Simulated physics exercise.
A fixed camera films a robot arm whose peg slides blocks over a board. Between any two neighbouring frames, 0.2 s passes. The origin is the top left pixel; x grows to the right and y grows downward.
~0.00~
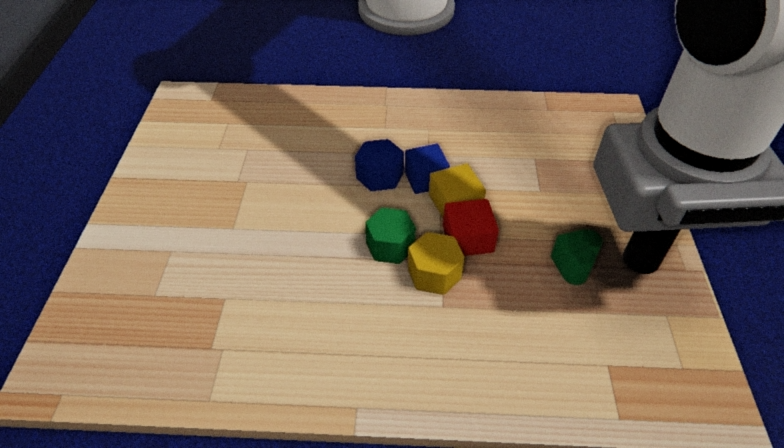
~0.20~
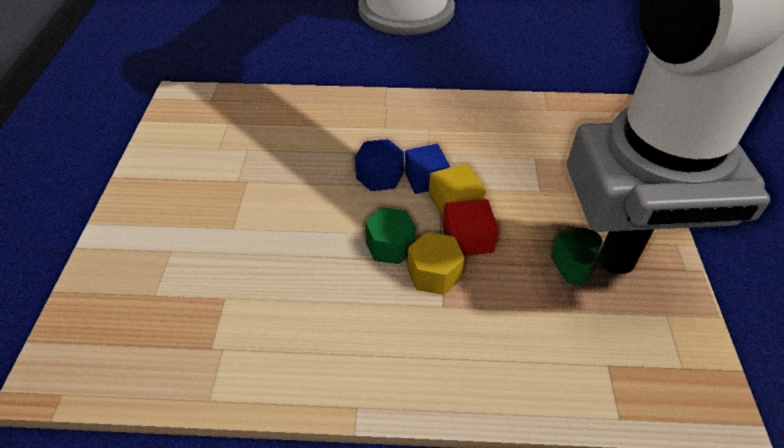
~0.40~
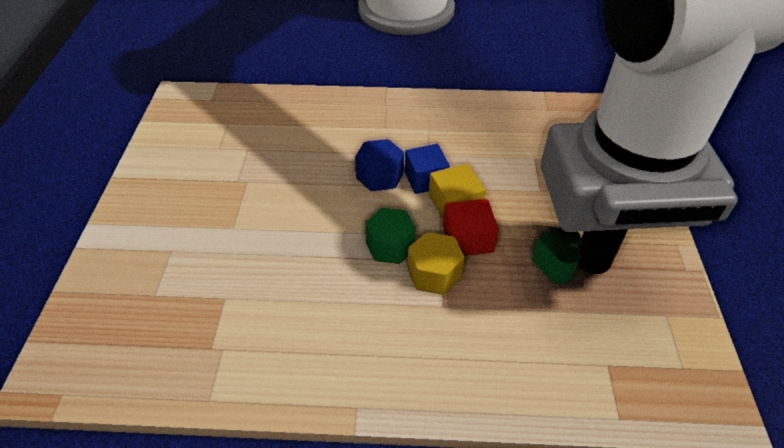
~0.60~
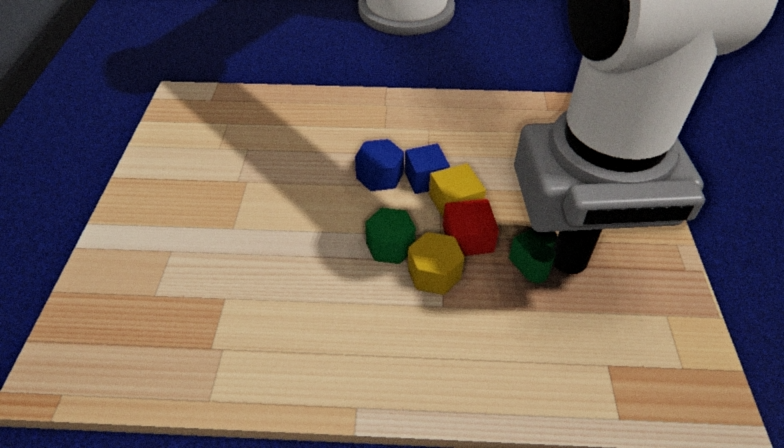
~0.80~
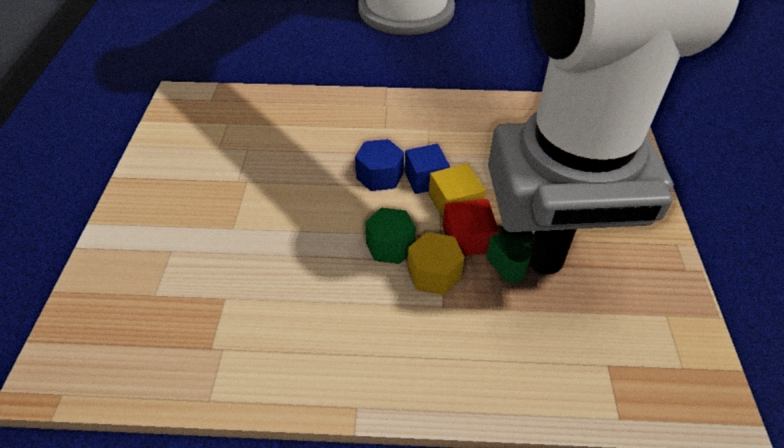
Robot arm with a black peg pushing a dark green block left across a wooden board toward a cluster of colored blocks.
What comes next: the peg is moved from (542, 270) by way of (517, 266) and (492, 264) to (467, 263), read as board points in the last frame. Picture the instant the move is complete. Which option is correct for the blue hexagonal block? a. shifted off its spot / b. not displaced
(b)
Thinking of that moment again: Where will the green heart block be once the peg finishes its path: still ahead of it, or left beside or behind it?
The green heart block won't leave the front of the peg.
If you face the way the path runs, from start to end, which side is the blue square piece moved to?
The shift is rightward.
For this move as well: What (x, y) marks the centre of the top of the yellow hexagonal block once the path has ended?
Answer: (403, 261).
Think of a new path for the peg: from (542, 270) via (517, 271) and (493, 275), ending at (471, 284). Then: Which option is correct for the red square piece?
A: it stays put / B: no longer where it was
B - no longer where it was.
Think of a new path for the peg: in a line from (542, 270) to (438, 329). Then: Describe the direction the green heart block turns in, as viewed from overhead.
It goes round the way clock hands do.
The first path, step by step. Halfway along, peg (507, 255); blue square piece (426, 150); red square piece (442, 209), turned 15° clockwise; green heart block (476, 238).
At the end, peg (469, 253); blue hexagonal block in place; blue square piece (426, 148), turned 15° anticlockwise; yellow hexagonal block (403, 261), turned 25° anticlockwise; red square piece (420, 205), turned 50° clockwise; green heart block (437, 238).
